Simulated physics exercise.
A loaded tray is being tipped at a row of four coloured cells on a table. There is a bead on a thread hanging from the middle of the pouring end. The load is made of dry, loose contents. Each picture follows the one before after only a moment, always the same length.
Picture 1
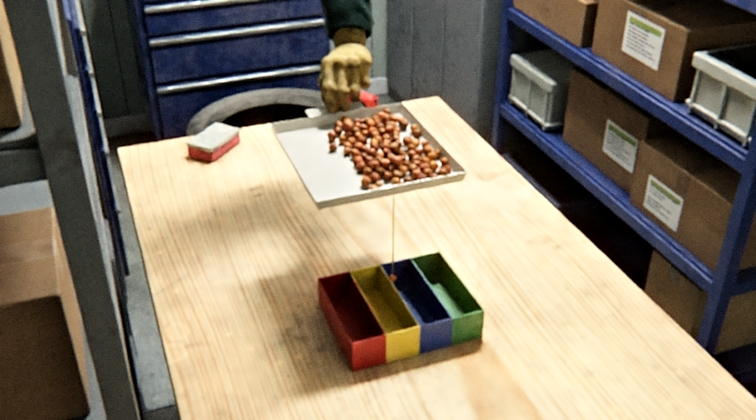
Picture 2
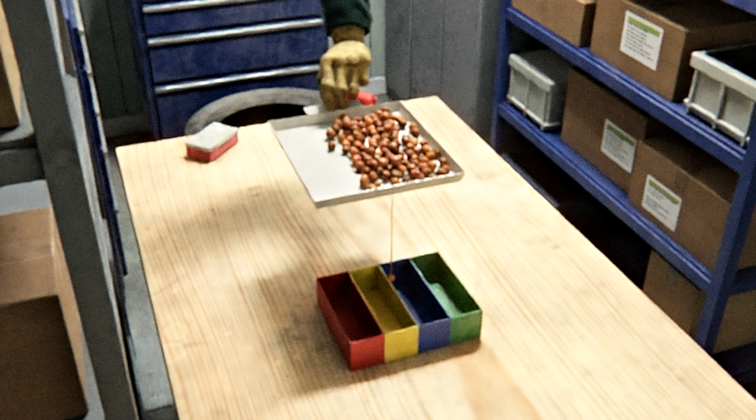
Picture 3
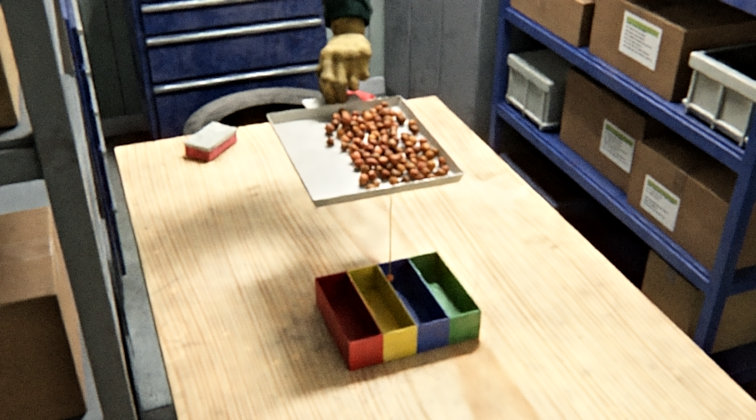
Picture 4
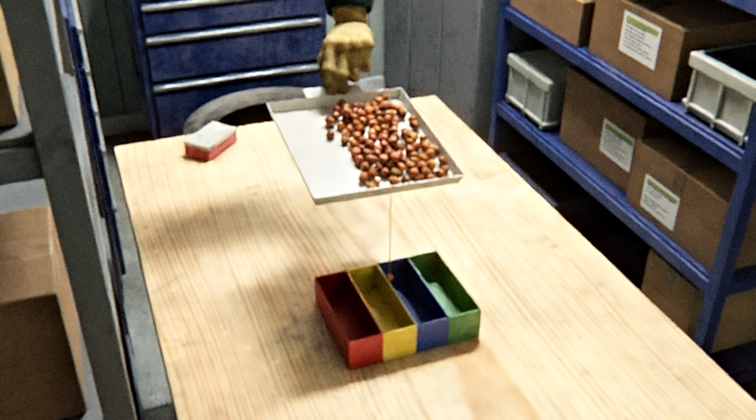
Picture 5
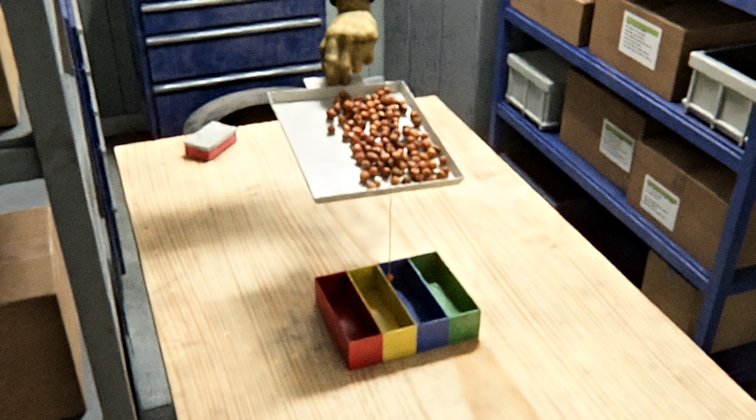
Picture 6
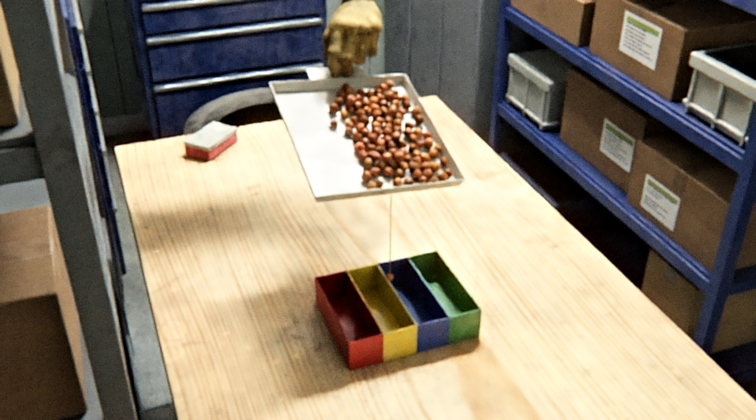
We see a gloved hand at the far edge of a tray of hazelnuts above red, yellow, blue and green cells; the hand rises slightly as the tray gradually tilts toward its near right corner, the nuts staying bunched together.
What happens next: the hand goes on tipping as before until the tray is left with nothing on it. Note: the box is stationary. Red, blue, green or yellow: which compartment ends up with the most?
The green one.
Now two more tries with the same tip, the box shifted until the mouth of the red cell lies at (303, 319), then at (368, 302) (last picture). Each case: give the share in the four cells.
First placement near 20 percent, second near 80 percent.
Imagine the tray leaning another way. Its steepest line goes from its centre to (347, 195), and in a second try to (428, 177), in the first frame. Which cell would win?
Case 1 - red. Case 2 - the cell in green.
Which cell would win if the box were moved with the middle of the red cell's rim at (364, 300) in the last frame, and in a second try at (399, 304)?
The first placing favours green, while the second favours that blue cell.
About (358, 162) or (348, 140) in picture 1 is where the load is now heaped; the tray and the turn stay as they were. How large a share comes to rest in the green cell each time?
The first start gives 30 percent and the second 30 percent.
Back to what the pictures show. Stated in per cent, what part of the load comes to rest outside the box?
About 40 %.
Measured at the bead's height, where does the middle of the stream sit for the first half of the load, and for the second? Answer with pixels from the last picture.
Near (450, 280) to start, and near (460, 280) afterwards.
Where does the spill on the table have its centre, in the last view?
Somewhere about (531, 321), I'd say.
Shortly afterwards, tray tipped steeply; all but a few on the tray; only a few in the green cell; only a few falling or outside the box.
Next, tray tipped right over; a little on the tray; near a quarter in the green cell; a little in the blue cell; a little in the yellow cell; near half falling or outside the box.
Some moments later, tray tipped past a quarter turn; near a third in the green cell; a little in the blue cell; a little in the yellow cell; near half falling or outside the box.
In the end, tray tipped past a quarter turn; near a third in the green cell; a little in the blue cell; a little in the yellow cell; none at all in the red cell; near half outside the box.
